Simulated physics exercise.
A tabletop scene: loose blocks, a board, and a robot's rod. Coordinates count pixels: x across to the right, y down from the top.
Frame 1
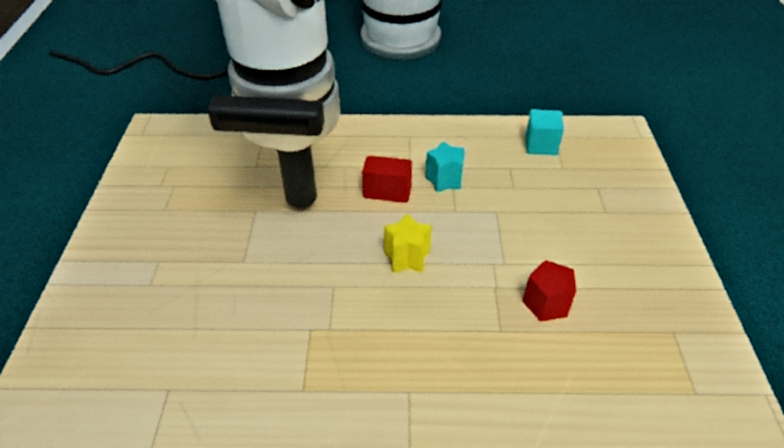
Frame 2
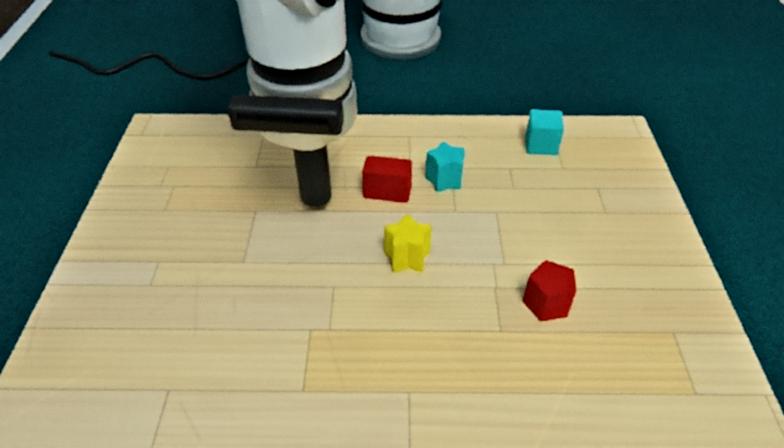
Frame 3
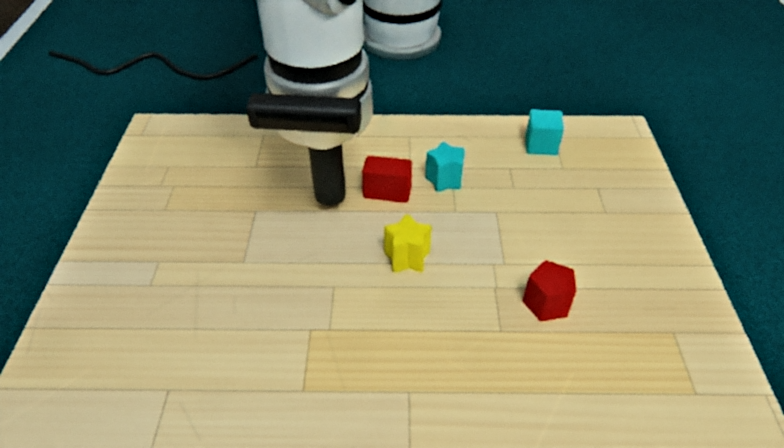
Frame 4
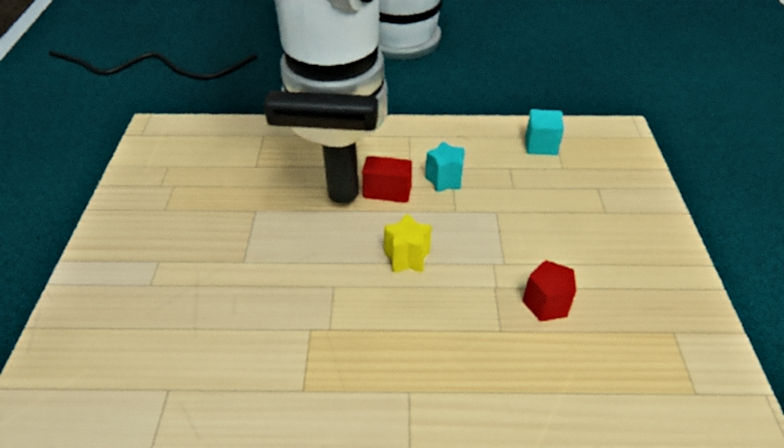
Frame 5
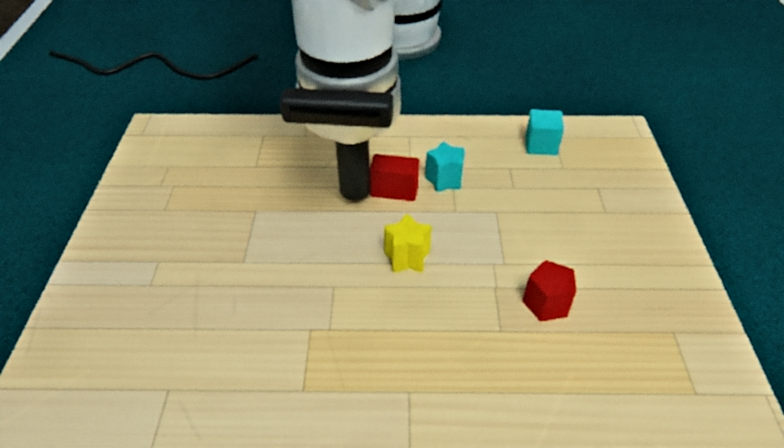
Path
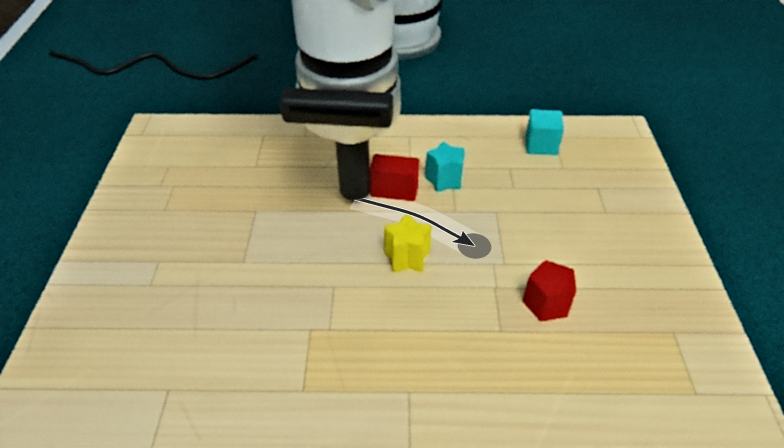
Robot arm's black rod sliding right across a wooden tabletop, then nudging a red block slightly toward a turquoise star block.
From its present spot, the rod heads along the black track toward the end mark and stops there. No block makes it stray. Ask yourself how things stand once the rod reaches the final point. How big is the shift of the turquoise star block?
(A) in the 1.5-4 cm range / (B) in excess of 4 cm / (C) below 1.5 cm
A.
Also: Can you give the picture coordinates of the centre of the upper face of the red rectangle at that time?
Pixel (434, 164).
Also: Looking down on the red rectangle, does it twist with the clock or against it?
The sense of turning is anti-clockwise.
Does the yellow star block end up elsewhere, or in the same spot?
That block will keep its spot.
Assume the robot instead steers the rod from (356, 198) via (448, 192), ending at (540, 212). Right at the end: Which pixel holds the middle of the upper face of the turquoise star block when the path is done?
I'd expect the centre of its top face to be at (503, 124).
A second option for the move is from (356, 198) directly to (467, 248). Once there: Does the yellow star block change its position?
It seems not.
Drawn move, from (356, 198) through (397, 209) and (436, 225) to (474, 246).
What follows on the original path. One third of the way, rod at (398, 201); red rectangle at (424, 163), turned 50° anticlockwise; turquoise star block at (457, 146).
Two thirds of the way, rod at (437, 216); red rectangle at (434, 164), turned 70° anticlockwise; turquoise star block at (460, 142).
At the end, rod at (476, 238); red rectangle at (434, 164), turned 70° anticlockwise; yellow star block still; turquoise star block at (460, 142).
